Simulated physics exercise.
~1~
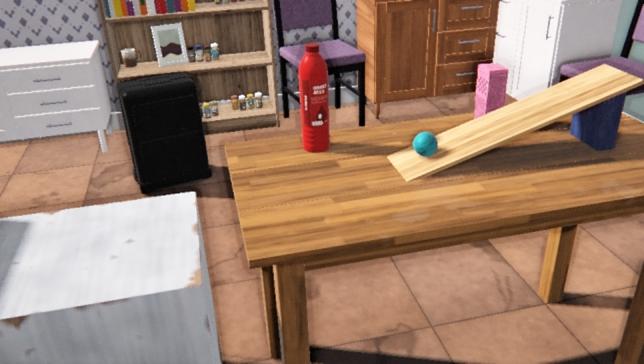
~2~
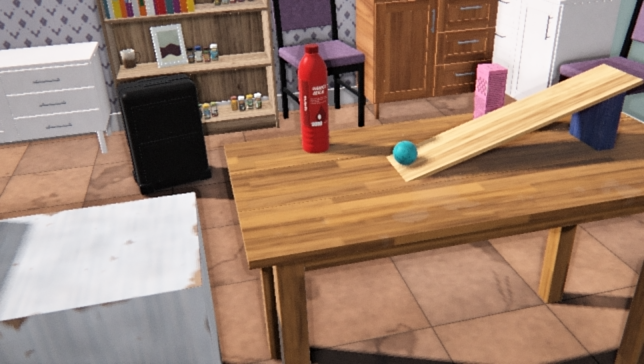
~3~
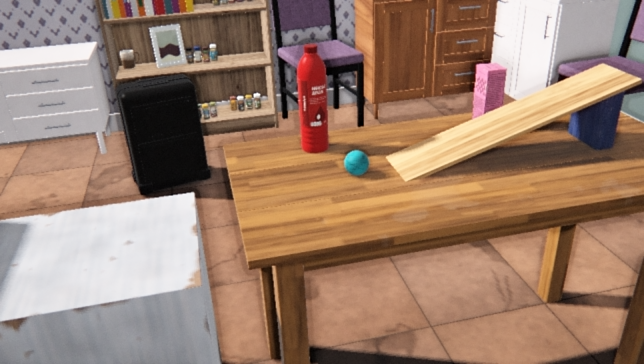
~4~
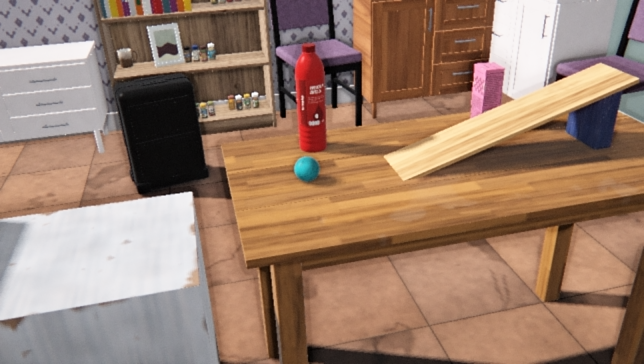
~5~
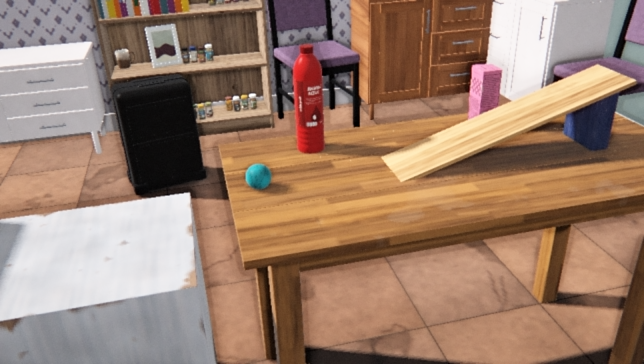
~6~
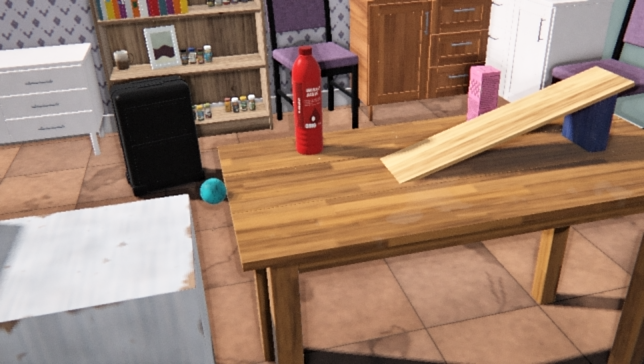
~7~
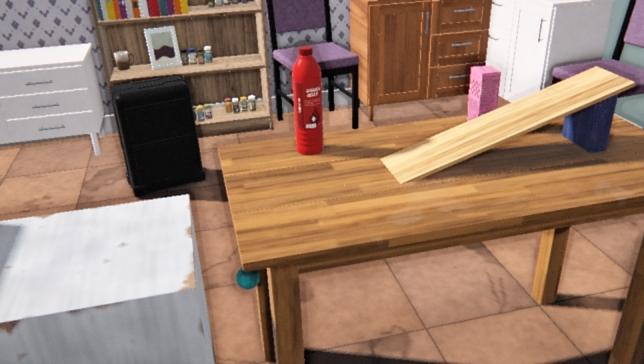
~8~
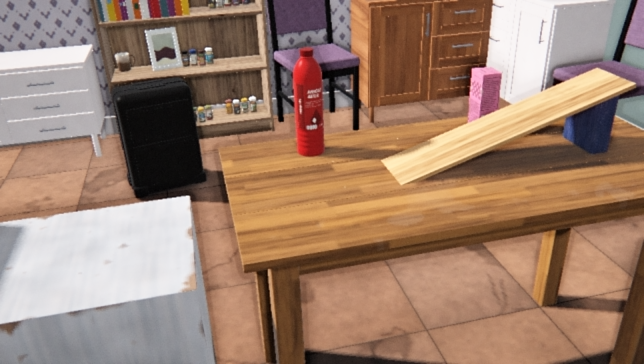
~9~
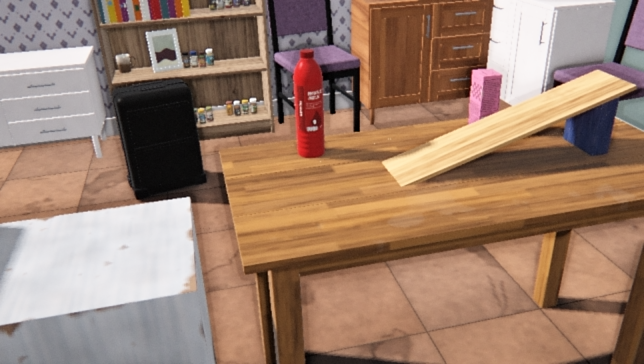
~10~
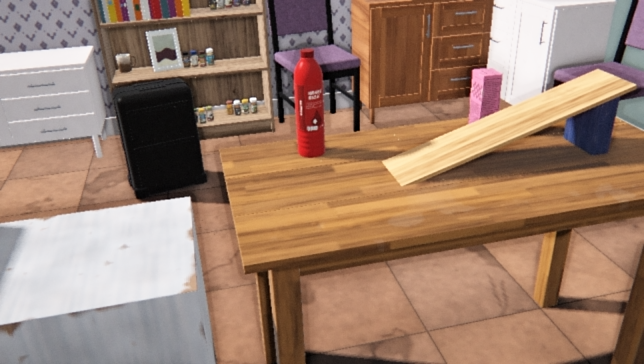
On a wooden table, a turquoise ball rolled down a tilted plank and left past a red bottle, then went over the table's edge, dropped into the gap before the white-topped block and disappeared from view, while the bottle and pink carton stayed put.
